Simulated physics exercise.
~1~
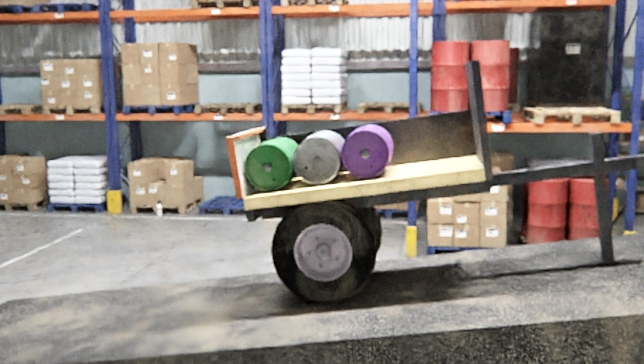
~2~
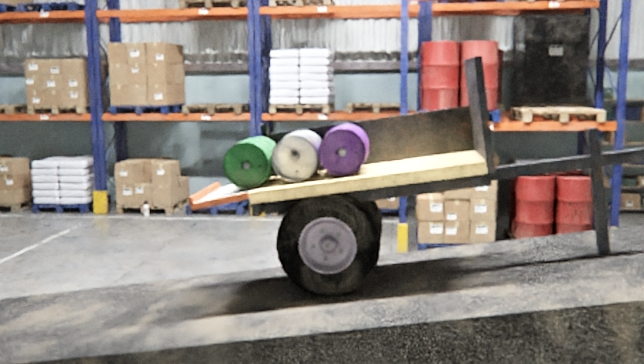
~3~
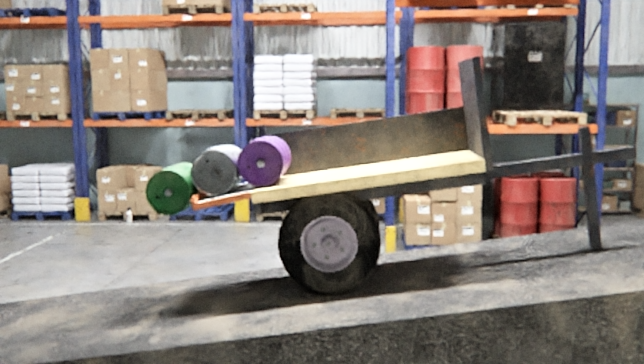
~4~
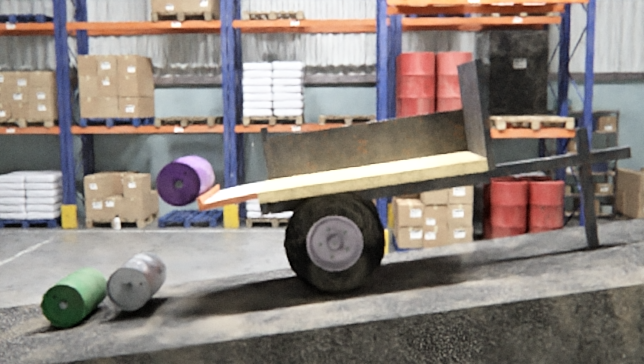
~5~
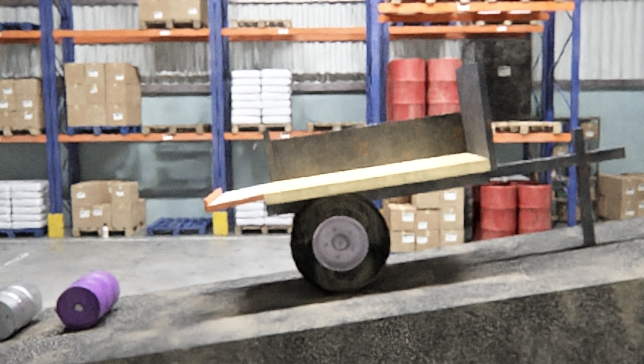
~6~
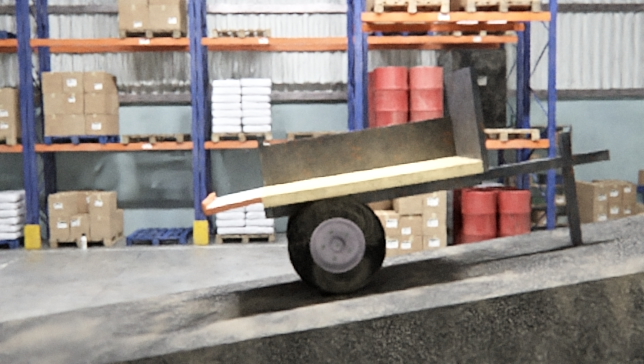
Green, grey and purple kegs rolling left off a sloping trailer's lowered tailgate and away downhill, leaving the bed empty.
